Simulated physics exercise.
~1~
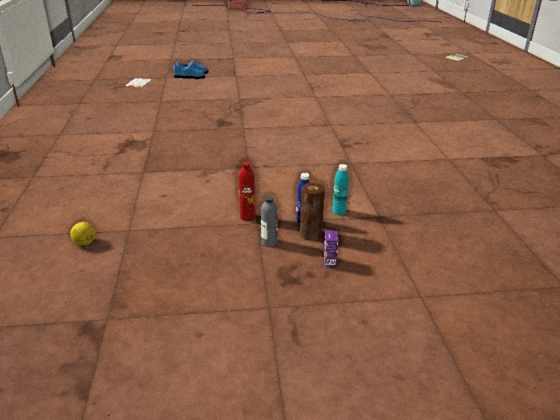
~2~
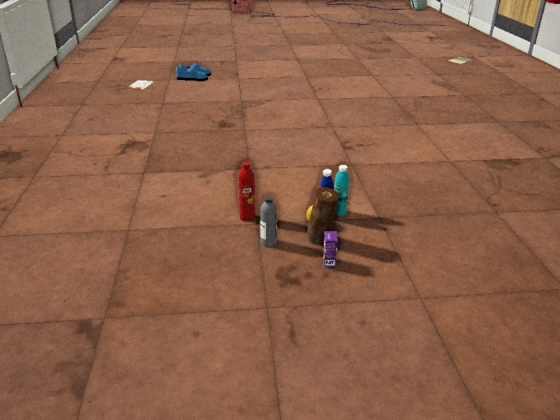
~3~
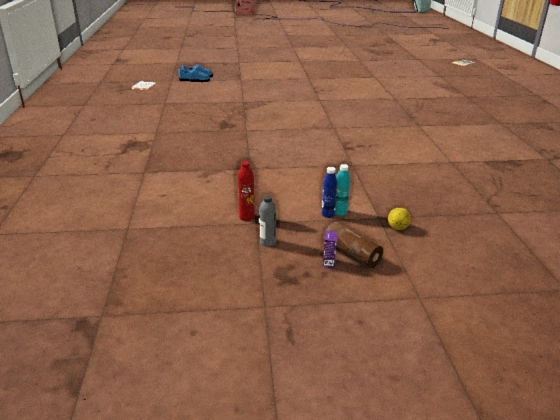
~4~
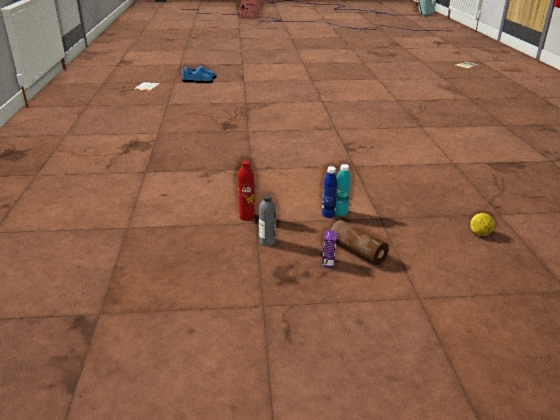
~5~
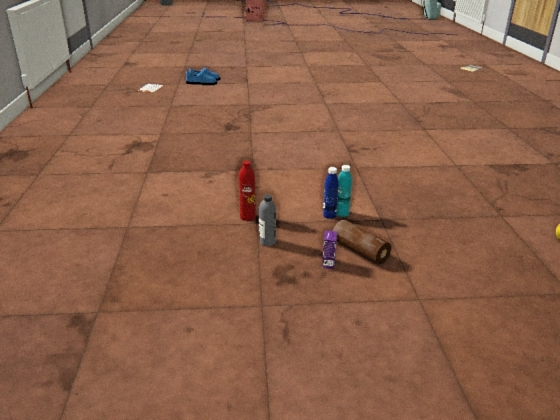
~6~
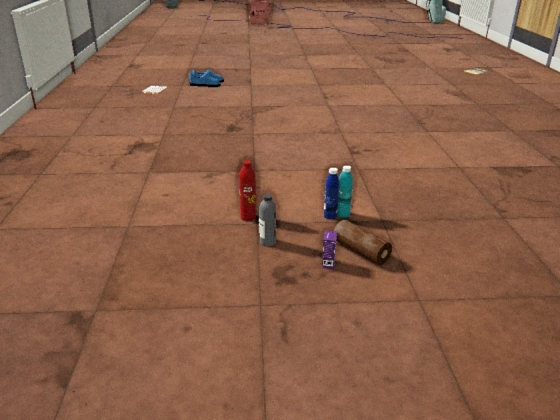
A brown roll topples when a yellow ball rolls right through bottles that stay upright.
